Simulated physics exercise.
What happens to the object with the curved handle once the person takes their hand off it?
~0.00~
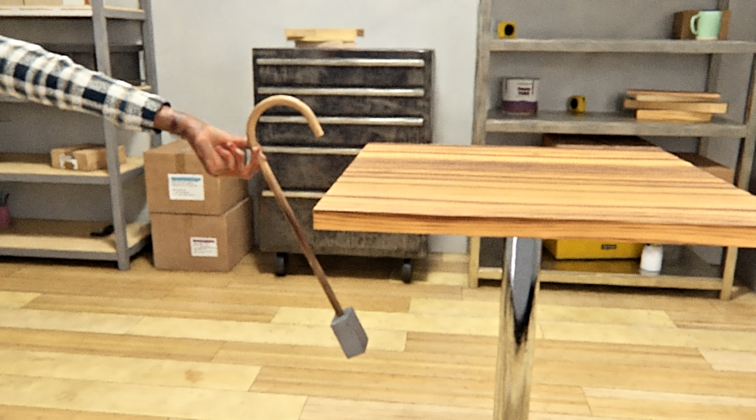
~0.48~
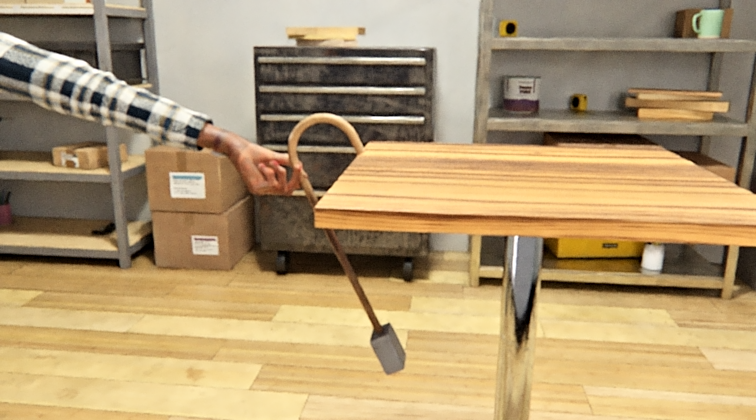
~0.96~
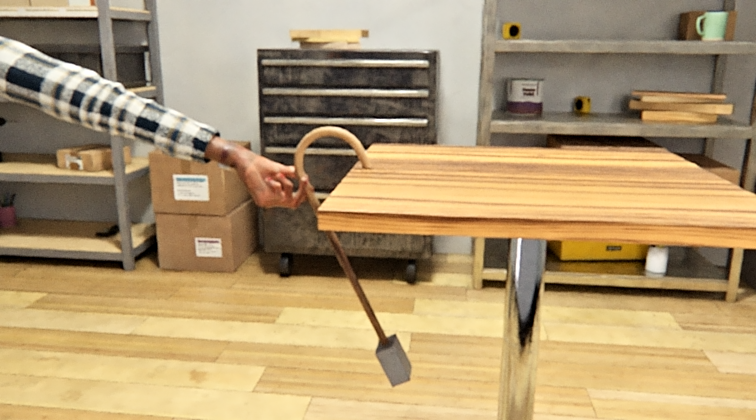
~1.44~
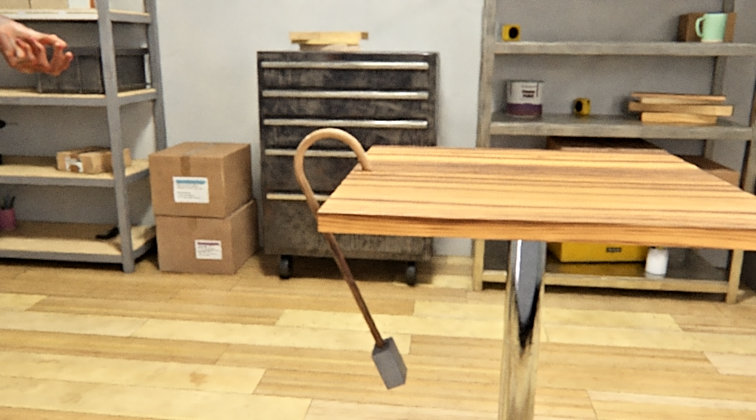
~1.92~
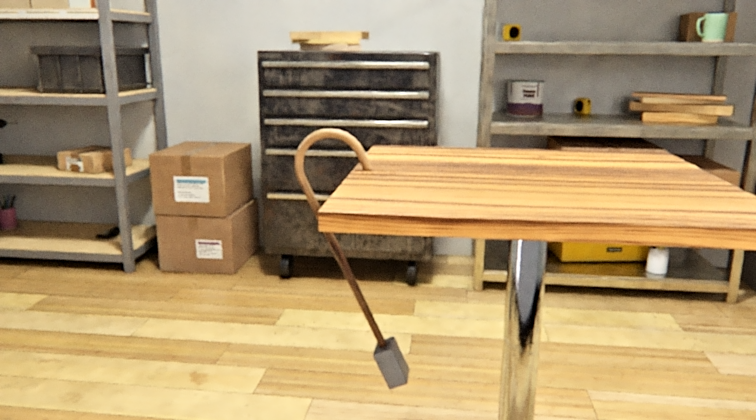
It stays hooked on the edge of the table, hanging at a slant with its grey end below the tabletop.
